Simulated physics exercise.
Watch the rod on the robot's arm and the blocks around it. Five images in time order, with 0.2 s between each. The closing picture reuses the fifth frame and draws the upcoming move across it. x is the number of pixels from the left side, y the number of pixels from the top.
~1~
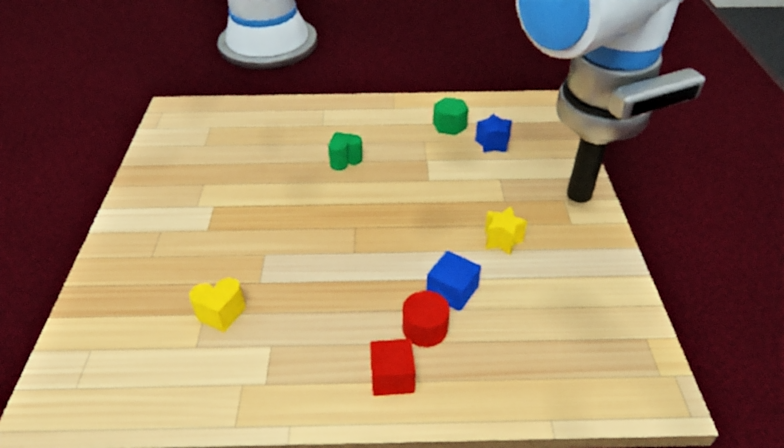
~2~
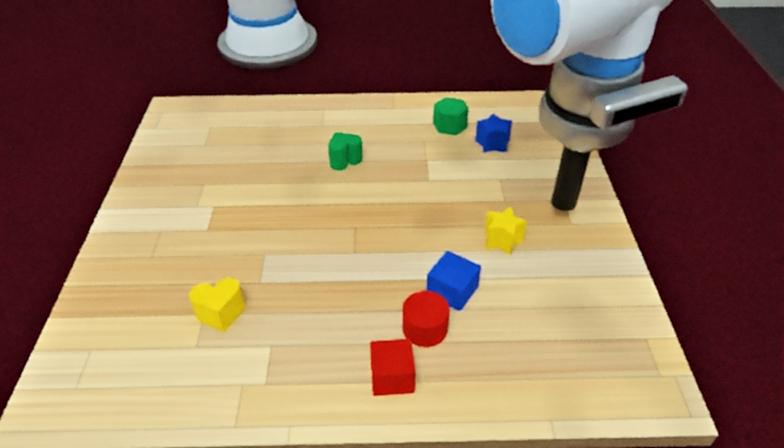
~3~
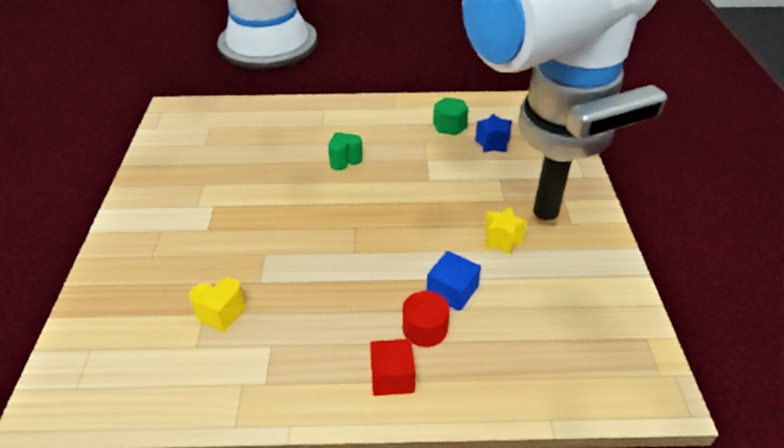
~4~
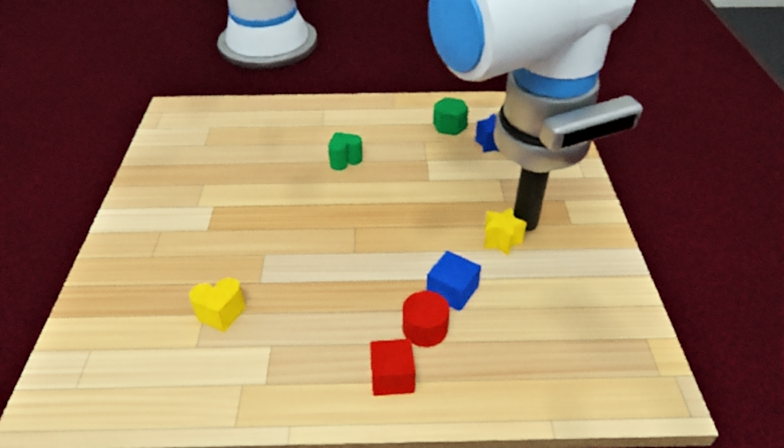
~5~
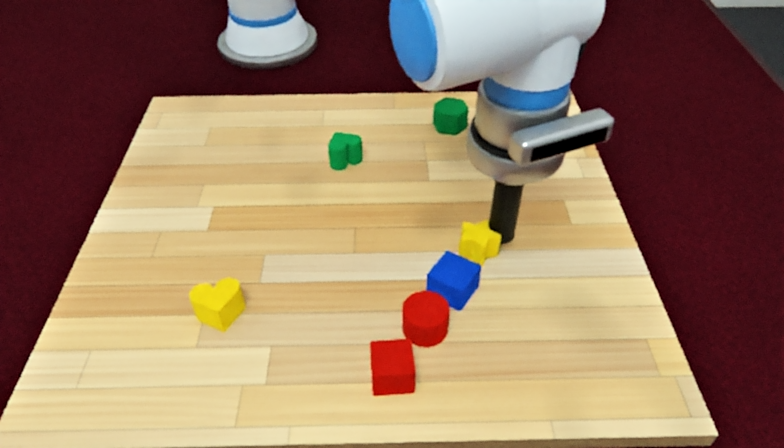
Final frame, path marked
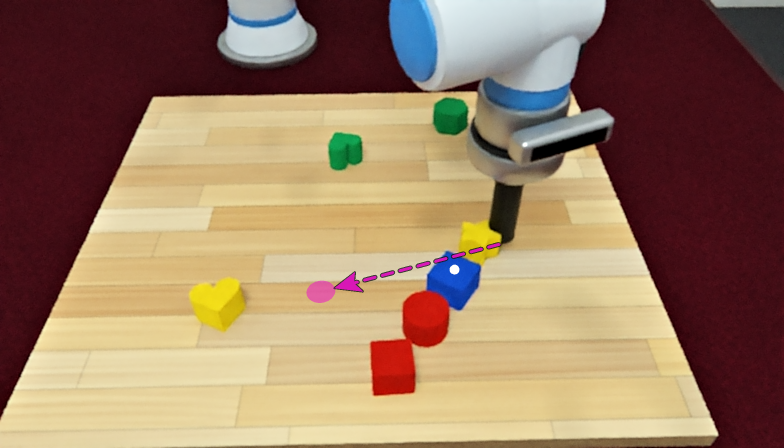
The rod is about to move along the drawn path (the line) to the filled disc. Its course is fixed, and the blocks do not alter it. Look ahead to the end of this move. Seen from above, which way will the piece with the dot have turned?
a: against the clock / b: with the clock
a
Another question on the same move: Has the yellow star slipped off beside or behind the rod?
That would be a no.
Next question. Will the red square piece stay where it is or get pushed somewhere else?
Its place stays the same.
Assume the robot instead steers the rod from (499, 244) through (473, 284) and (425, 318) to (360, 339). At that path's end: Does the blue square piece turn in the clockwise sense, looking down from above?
I expect so.
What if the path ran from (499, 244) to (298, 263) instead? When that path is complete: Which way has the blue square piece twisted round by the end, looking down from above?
The turn is anti-clockwise.
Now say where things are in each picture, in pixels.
In the first frame, rod tip at (579, 195); block tops, red square piece at (392, 357); red circular block at (426, 308); blue square piece at (455, 270); yellow star at (506, 220).
In the second frame, rod at (564, 203); blocks unchanged.
In the third frame, rod at (546, 212); blocks unchanged.
In the fourth frame, rod at (525, 223); blocks unchanged.
In the fifth frame, rod at (501, 235); red square piece at (392, 357); red circular block at (426, 308); blue square piece at (455, 270); yellow star at (479, 232).
Path on the board, straight from (499, 244) to (321, 292); the dot is on the blue square piece.
What follows on the original path. One third of the way, rod at (443, 250); red circular block at (426, 315); blue square piece at (441, 279), turned 40° anticlockwise; yellow star at (420, 248).
Two thirds of the way, rod at (382, 266); red circular block at (426, 315); blue square piece at (441, 279), turned 40° anticlockwise; yellow star at (355, 264).
At the end, rod at (320, 283); red square piece in place; red circular block at (426, 315); blue square piece at (441, 279), turned 40° anticlockwise; yellow star at (291, 282).
